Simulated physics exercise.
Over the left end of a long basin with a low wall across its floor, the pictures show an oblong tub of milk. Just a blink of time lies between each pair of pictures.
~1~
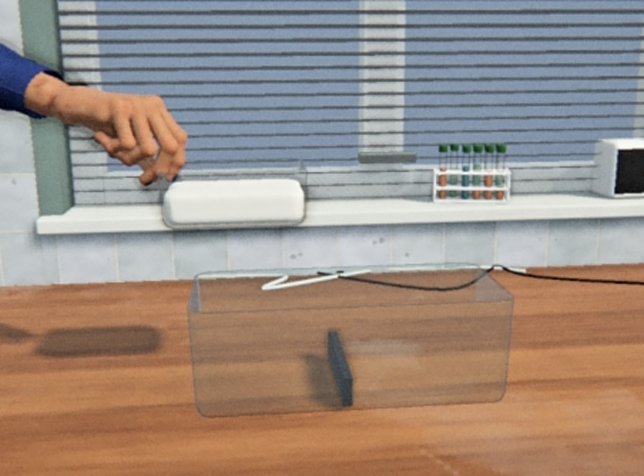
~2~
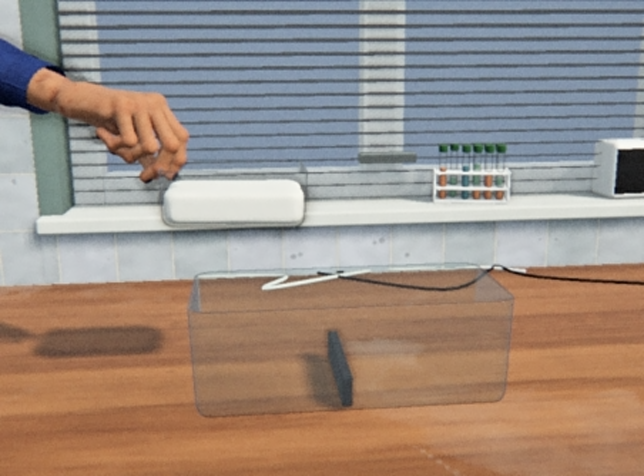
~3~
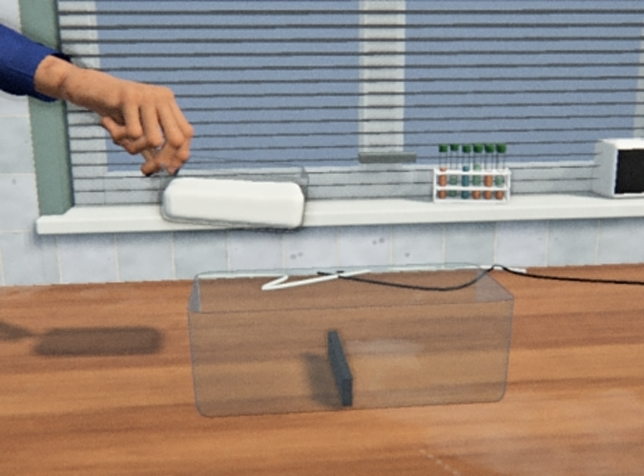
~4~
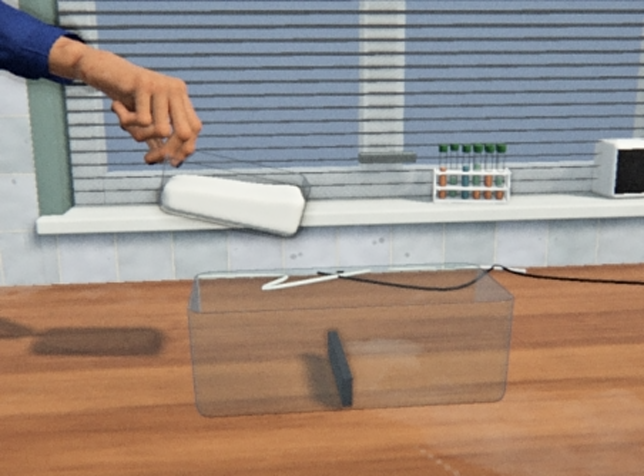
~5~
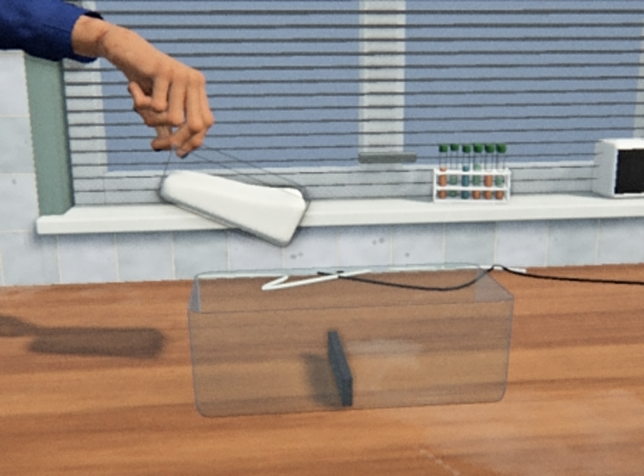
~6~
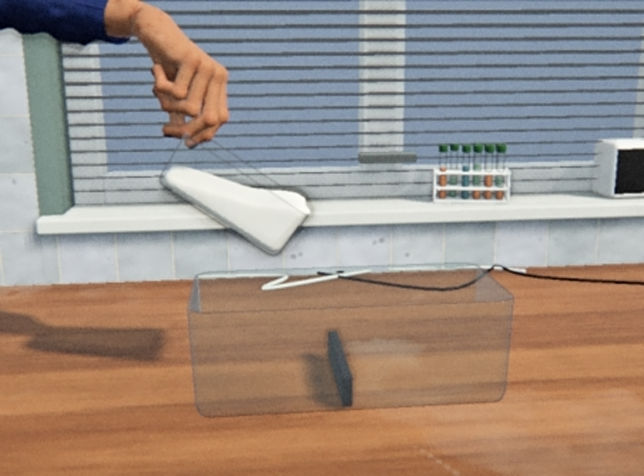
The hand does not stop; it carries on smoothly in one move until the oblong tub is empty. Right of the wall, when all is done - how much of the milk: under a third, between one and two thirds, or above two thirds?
The amount right of the wall is going to settle in the middle, one third to two thirds.
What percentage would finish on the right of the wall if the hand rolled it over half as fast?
60 per cent or thereabouts.
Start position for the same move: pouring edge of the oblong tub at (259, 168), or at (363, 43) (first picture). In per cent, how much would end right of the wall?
It comes to about 15 %, followed by about 75 %.
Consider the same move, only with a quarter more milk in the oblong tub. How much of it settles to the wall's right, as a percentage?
I'd put it at around 55 %.
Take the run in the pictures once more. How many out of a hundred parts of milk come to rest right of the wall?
About 50 per cent.
A moment on, the oblong tub is tipped right over and 10 per cent is still to pour, 33 is left of the wall and 29 right of it.
Next, the oblong tub is tipped right over and 2 per cent is still to pour, 46 is left of the wall and 49 right of it.
Then the oblong tub is tipped right over and 0 per cent is still to pour, 49 is left of the wall and 48 right of it.
Later the oblong tub is tipped right over and 0 per cent is still to pour, 49 is left of the wall and 49 right of it.
In the end 49 per cent lies left of the wall, 49 right of it and 2 outside.
